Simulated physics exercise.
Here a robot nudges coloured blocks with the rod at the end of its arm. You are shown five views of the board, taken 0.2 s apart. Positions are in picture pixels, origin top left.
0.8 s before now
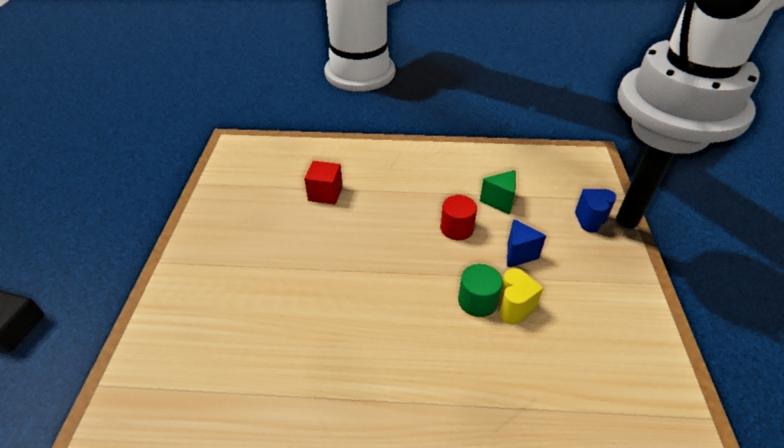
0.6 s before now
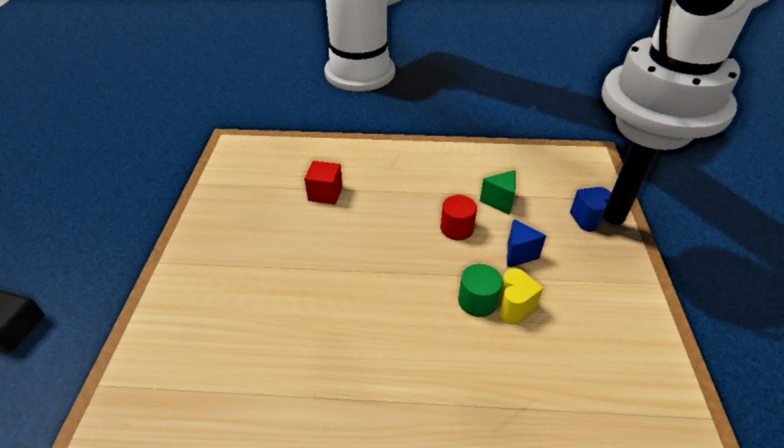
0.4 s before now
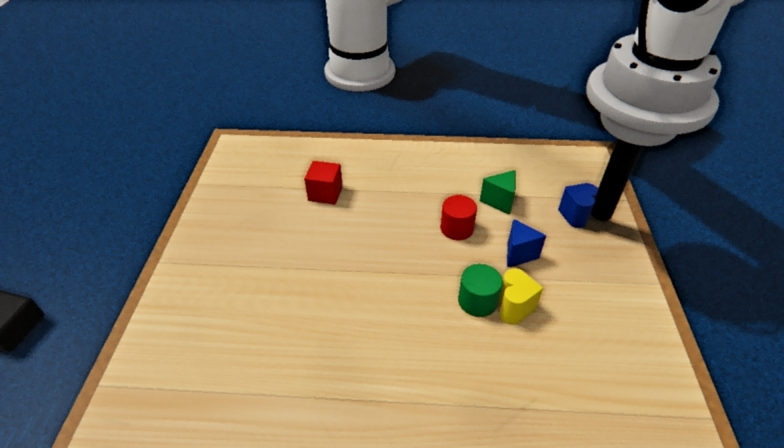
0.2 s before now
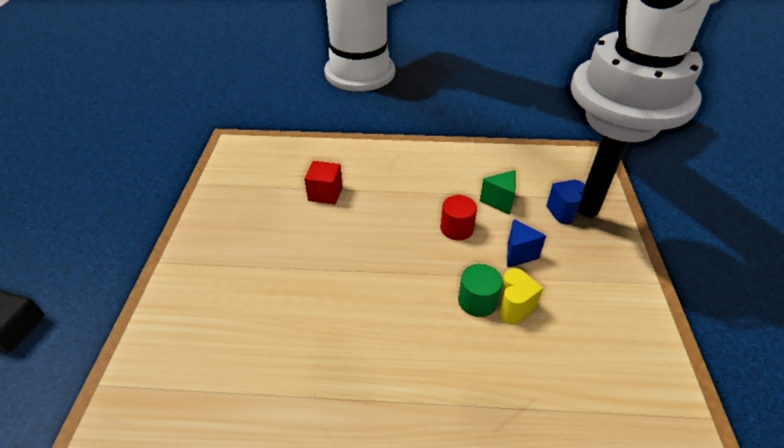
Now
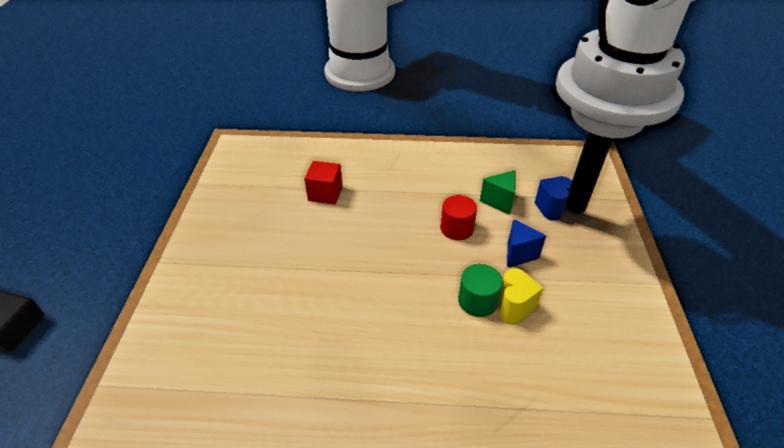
To begin with, a robot arm's black rod stands at the right side of a wooden board, just right of a blue block, with other coloured blocks scattered about. The rod then pushes the blue block steadily leftward and slightly up, closer to the green triangular block, while the other blocks stay still.
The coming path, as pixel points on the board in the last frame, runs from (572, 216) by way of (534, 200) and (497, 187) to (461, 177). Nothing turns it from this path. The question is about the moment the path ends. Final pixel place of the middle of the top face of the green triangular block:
Expect it around (478, 177).
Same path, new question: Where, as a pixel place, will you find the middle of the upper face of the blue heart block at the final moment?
The point I'd pick in the picture is (446, 148).
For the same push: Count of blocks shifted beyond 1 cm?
Here I'd predict two blocks moving more than 1 cm.
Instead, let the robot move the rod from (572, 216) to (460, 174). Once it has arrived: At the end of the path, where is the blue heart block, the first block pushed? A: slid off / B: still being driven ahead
That would be B.
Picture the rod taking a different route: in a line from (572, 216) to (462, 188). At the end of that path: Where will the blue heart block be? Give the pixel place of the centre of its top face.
If I read the scene right, the answer is (448, 156).
On the path given first. One third of the way, rod at (535, 190); green triangular block at (498, 178), turned 30° anticlockwise; blue heart block at (518, 170).
Two thirds of the way, rod at (498, 177); green triangular block at (478, 177), turned 65° anticlockwise; blue heart block at (481, 158).
At the end, rod at (462, 167); green triangular block at (478, 177), turned 70° anticlockwise; blue heart block at (446, 148).
